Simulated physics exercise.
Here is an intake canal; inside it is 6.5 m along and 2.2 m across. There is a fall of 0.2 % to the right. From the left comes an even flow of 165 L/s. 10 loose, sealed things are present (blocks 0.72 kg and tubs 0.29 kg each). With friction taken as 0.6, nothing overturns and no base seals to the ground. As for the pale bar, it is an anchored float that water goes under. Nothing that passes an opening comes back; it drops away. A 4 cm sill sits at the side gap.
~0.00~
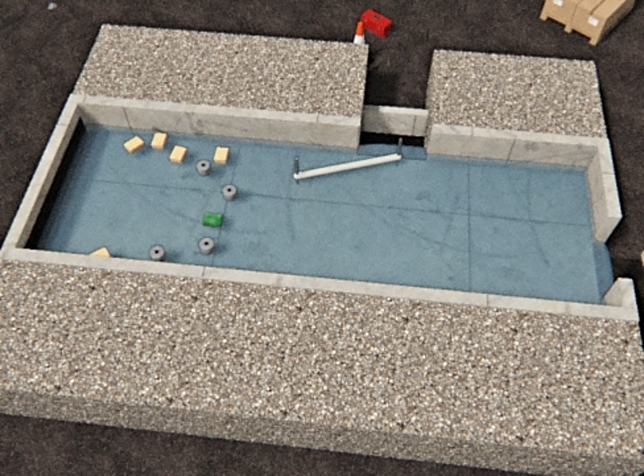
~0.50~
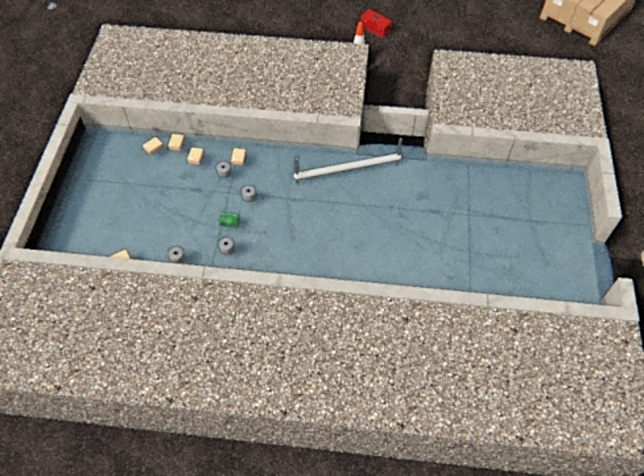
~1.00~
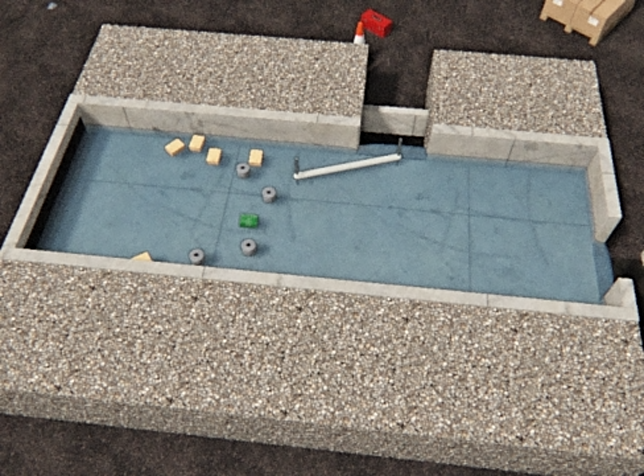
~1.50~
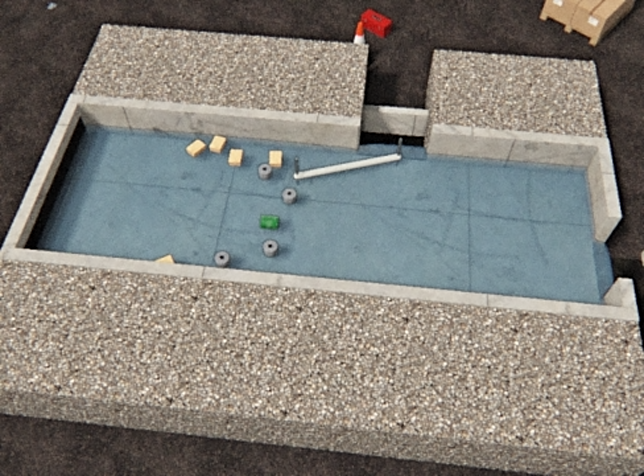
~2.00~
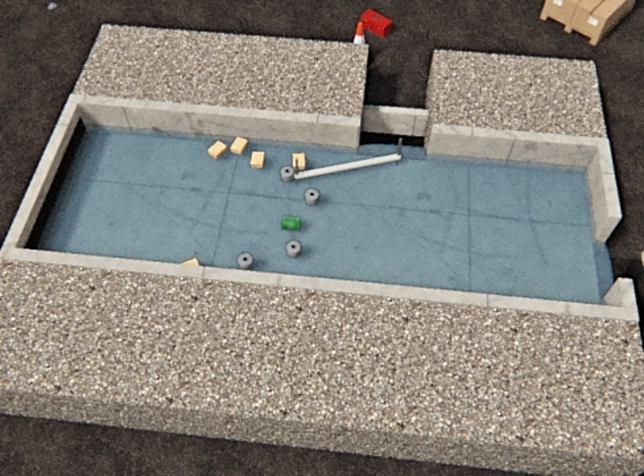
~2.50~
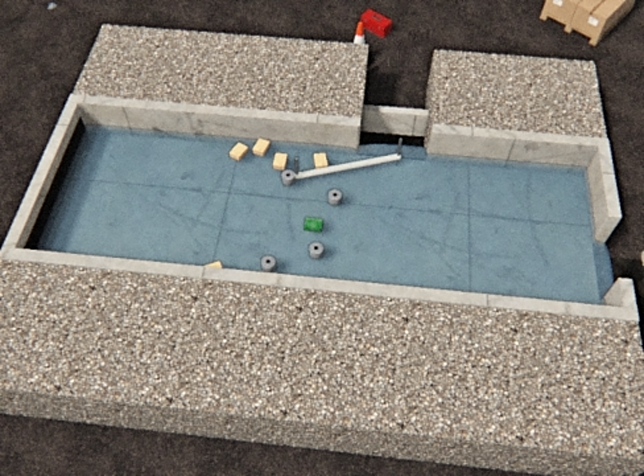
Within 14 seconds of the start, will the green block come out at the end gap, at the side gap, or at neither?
For the green block, end gap.
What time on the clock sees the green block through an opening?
Estimate: Close to 11.5 s.
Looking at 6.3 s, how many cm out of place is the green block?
It has shifted about 300 cm.
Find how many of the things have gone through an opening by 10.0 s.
The number is 5.
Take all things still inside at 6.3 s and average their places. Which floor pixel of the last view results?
I'd put it close to (422, 240) in the last view.
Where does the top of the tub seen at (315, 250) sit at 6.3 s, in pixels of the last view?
About (458, 251).
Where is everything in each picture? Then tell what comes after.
In the first picture, the green block at (213, 219), afloat; 15 cm deep round most things; 0 of 10 have shifted.
In the second picture, the green block at (229, 218) floats, 20 cm from its start; 16 cm deep round most things; 10 of 10 have shifted.
In the third picture, the green block at (249, 220) floats, 43 cm from its start; about 2370 L in view; 10 of 10 have shifted.
In the fourth picture, the green block at (269, 221) floats, 68 cm from its start; about 2380 L in view; 10 of 10 have shifted.
In the fifth picture, the green block at (291, 222), afloat, 94 cm from its start; about 2390 L in view; 10 of 10 have shifted.
In the sixth picture, the green block at (313, 223), afloat, 120 cm from its start; 16 cm deep round most things; 10 of 10 have shifted.
After 3.5 s the green block is near (355, 223), 1.7 m from its start, afloat; 0 of 10 are out; 10 afloat.
After 6.3 s the green block is near (450, 216), 2.8 m from its start, afloat; 4 of 10 are out; 6 afloat.
After 10.0 s the green block is near (543, 223), 3.9 m from its start, afloat; 5 of 10 are out; 5 afloat.
After 14.0 s the green block has gone out by the end gap; 9 of 10 are out; 1 afloat.
